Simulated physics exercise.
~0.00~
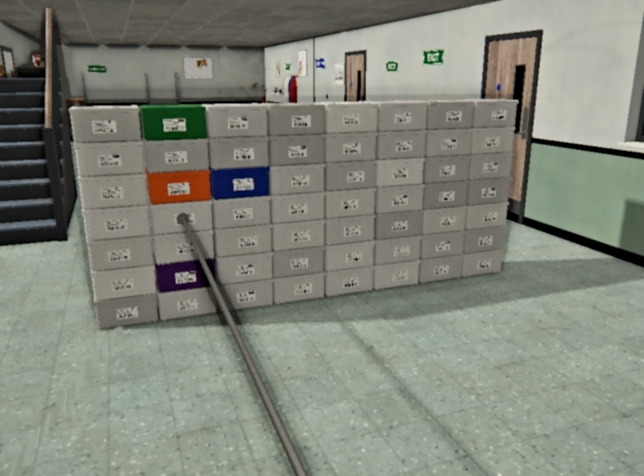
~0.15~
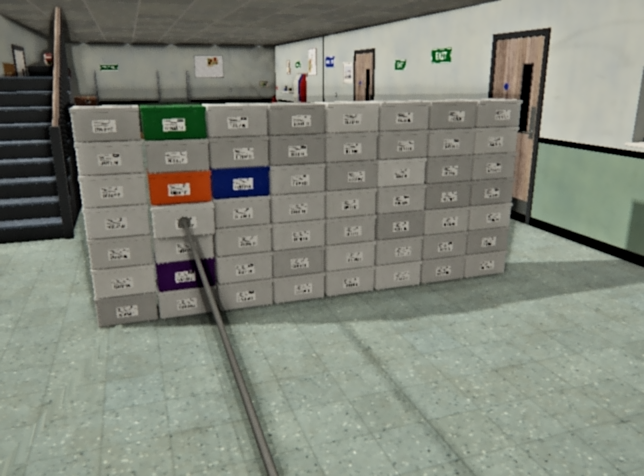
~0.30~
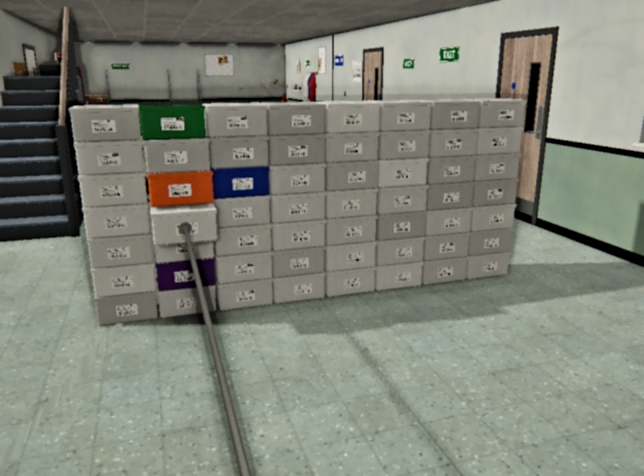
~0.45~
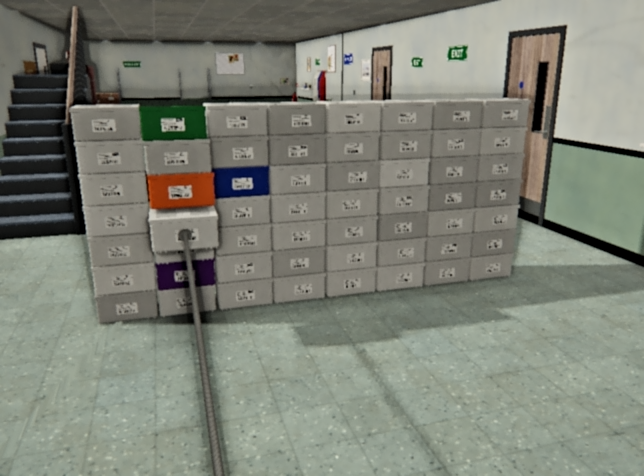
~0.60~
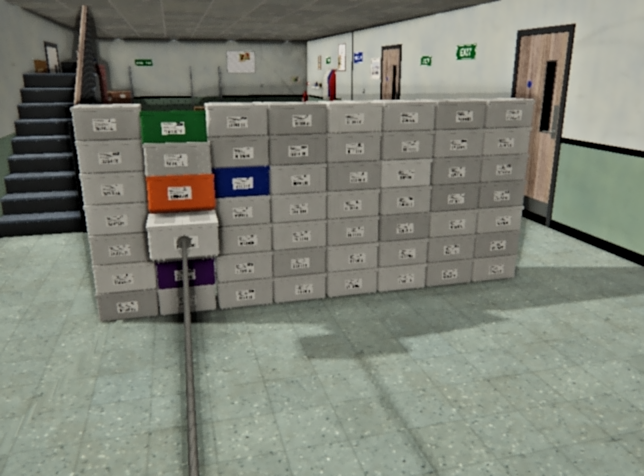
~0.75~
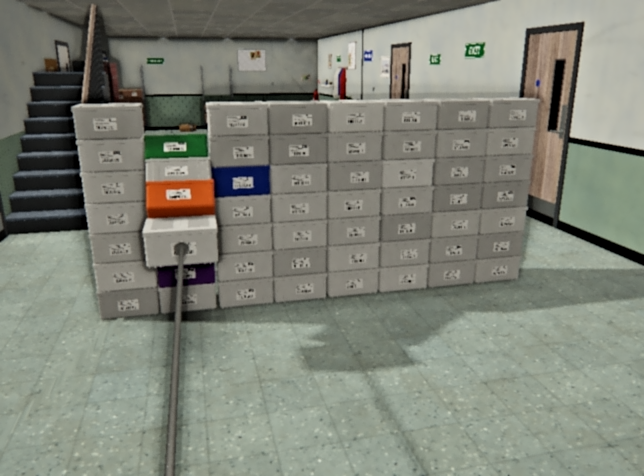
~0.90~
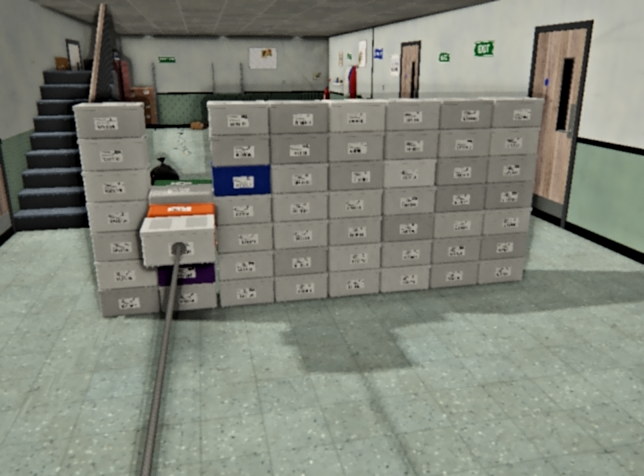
A rigid arm drew a pale tote out of a wall of stacked gray totes toward the viewer, and the orange and green ones above it tipped and dropped into the gap, ending on their sides, while the blue and purple totes stayed put.
